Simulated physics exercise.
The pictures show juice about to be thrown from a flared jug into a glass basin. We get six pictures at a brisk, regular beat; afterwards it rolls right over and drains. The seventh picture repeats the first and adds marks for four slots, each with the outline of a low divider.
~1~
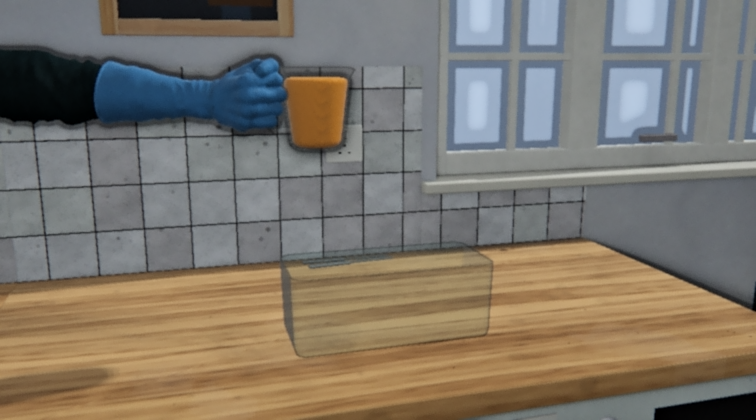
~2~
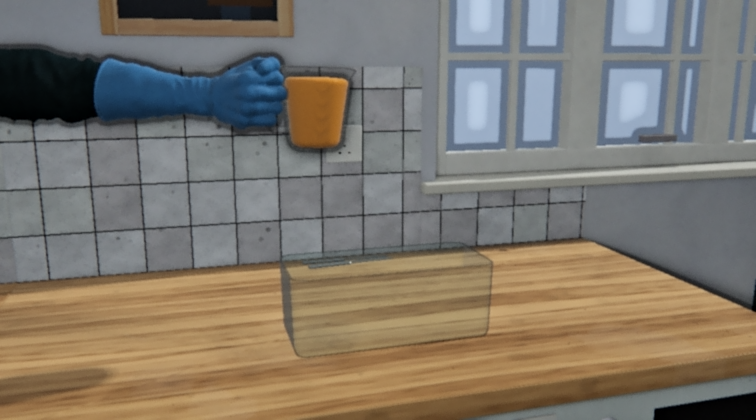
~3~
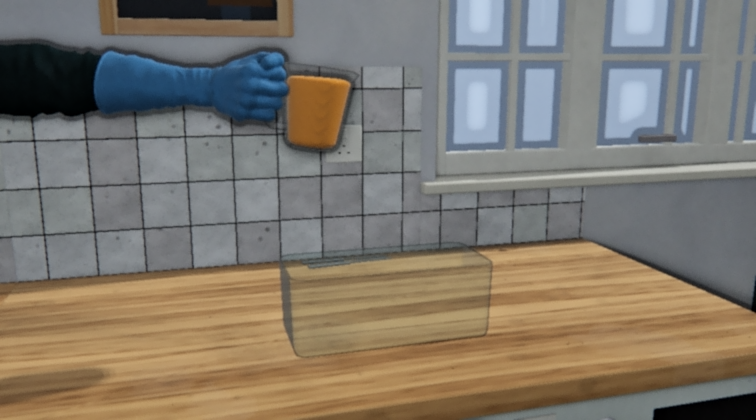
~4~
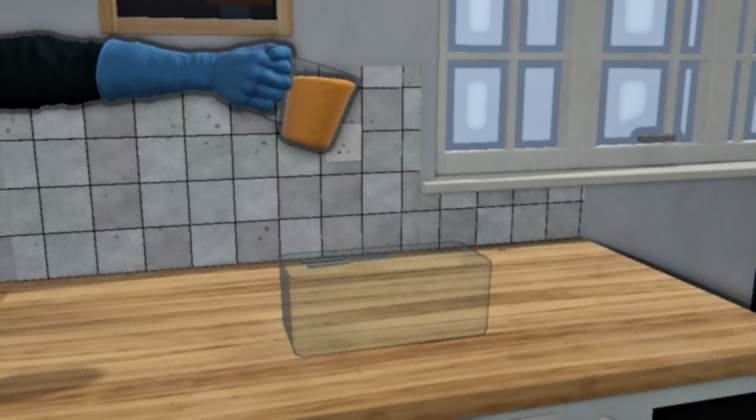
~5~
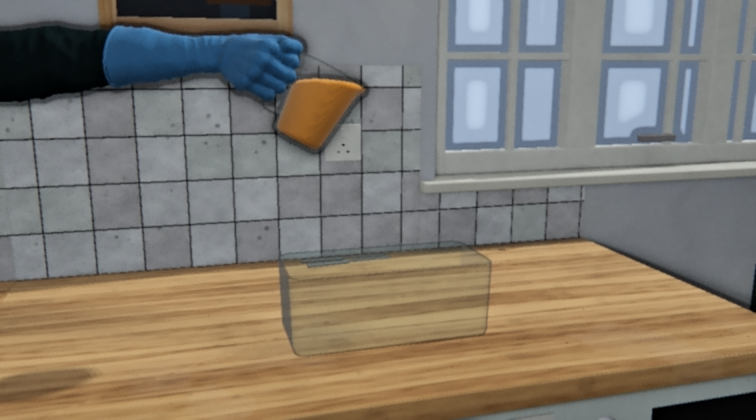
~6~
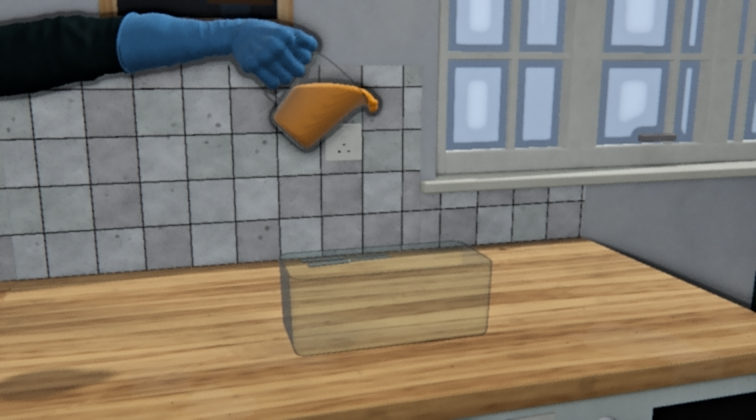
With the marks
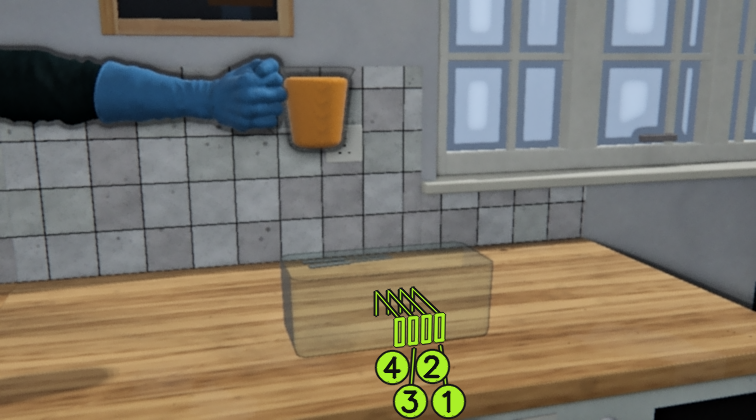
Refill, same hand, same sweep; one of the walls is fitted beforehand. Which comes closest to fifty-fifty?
It is 2.
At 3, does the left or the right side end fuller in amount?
More ends on the right.
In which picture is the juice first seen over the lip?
In picture 6.
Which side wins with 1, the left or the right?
The left side.
On the marked copy, 1 at (440, 345); 2 at (427, 347); 3 at (414, 348); 4 at (400, 350).
With 1, about 81 % ends left of the wall and 12 % right of it; 7 % is lost outside.
With 2, about 49 % ends left of the wall and 49 % right of it; 3 % is lost outside.
With 3, about 8 % ends left of the wall and 90 % right of it; 3 % is lost outside.
With 4, about 6 % ends left of the wall and 90 % right of it; 4 % is lost outside.
